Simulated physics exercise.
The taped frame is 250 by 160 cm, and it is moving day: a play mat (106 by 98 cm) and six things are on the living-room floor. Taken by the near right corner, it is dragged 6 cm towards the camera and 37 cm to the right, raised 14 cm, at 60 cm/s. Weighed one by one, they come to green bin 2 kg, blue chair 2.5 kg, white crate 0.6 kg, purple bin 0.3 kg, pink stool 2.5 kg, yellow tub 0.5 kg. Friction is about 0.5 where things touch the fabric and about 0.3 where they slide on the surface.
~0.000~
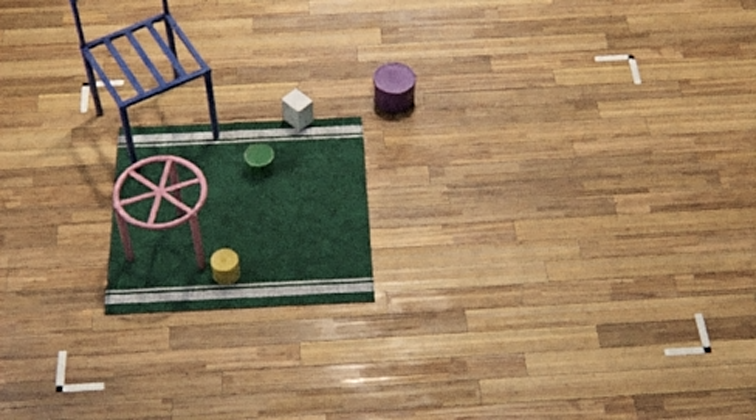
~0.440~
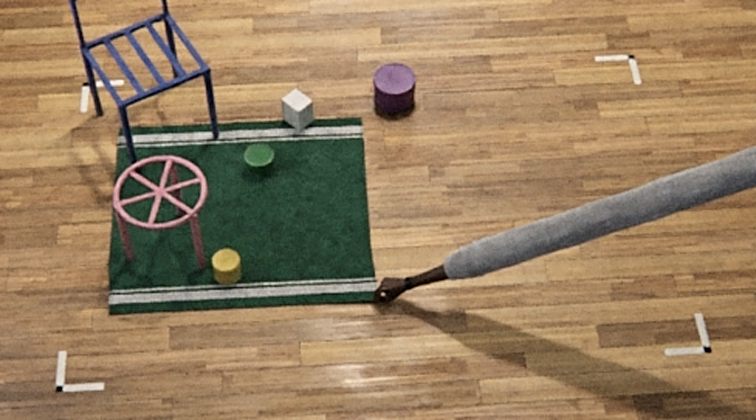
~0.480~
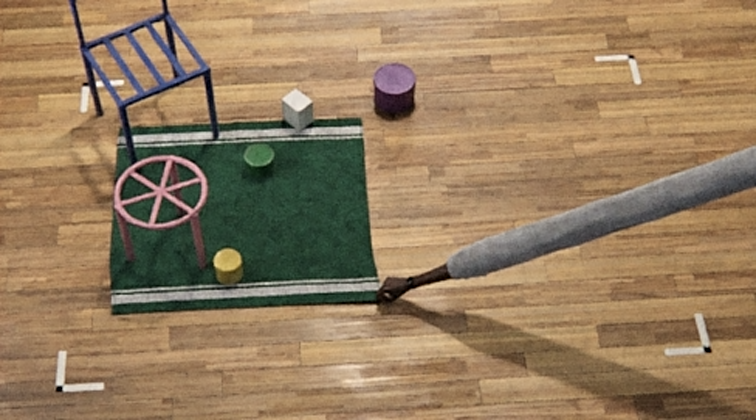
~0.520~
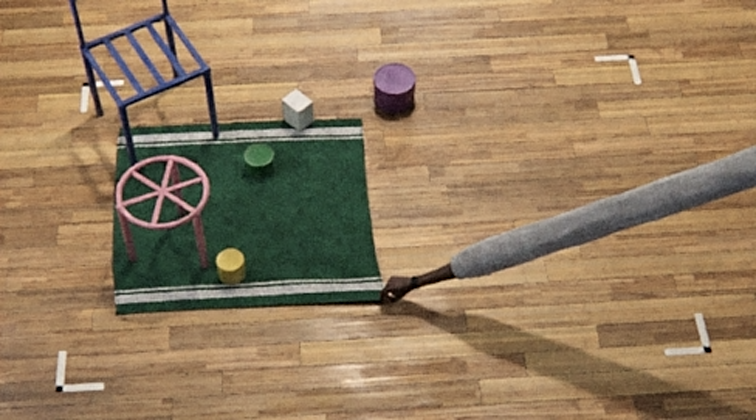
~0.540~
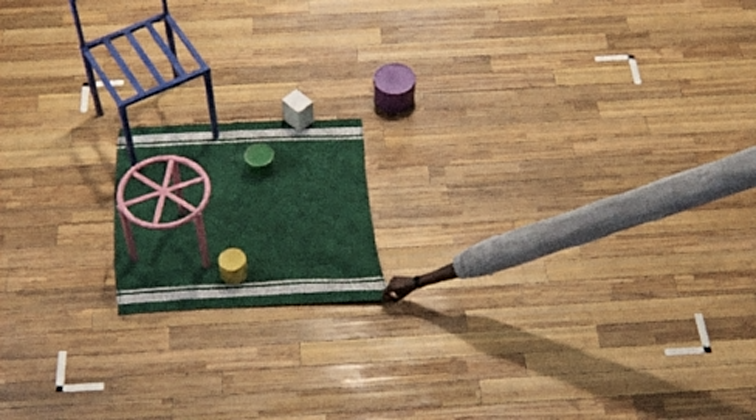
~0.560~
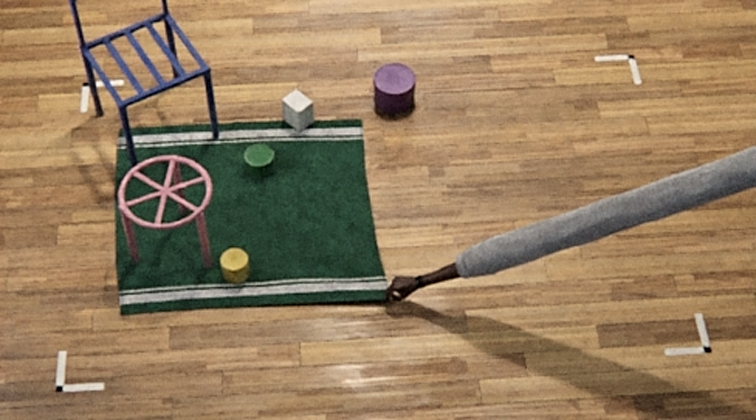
Green play mat shifting slightly right as a grey mechanical arm drags its near right corner, yellow tub and pink stool moving along.
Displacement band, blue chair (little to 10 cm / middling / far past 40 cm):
Little.
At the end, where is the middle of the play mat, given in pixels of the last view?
About (320, 221).
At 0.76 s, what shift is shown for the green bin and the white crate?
Displacements - green bin 4 cm, white crate 4 cm.
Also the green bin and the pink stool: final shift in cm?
Net displacement - green bin 30 cm, pink stool 40 cm.
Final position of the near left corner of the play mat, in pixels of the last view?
Look around (211, 345) in the last picture - that's where it comes to rest.
After 0.8 s, middle of the play mat at (260, 203); yellow tub 16 cm off its start, pink stool 13 cm off its start, green bin 5 cm off its start.
After 1.0 s, middle of the play mat at (288, 211); blue chair 3 cm off its start, yellow tub 28 cm off its start, pink stool 26 cm off its start.
After 1.2 s, middle of the play mat at (314, 218); blue chair 3 cm off its start at (151, 60), yellow tub 40 cm off its start at (322, 278), pink stool 38 cm off its start at (252, 213).
After 1.4 s, middle of the play mat at (319, 221); blue chair 3 cm off its start, yellow tub 42 cm off its start, pink stool 41 cm off its start.
After 2.0 s, middle of the play mat at (320, 221); blue chair 3 cm off its start at (151, 60), yellow tub 42 cm off its start at (328, 279), pink stool 41 cm off its start at (259, 215), green bin 32 cm off its start at (323, 186).
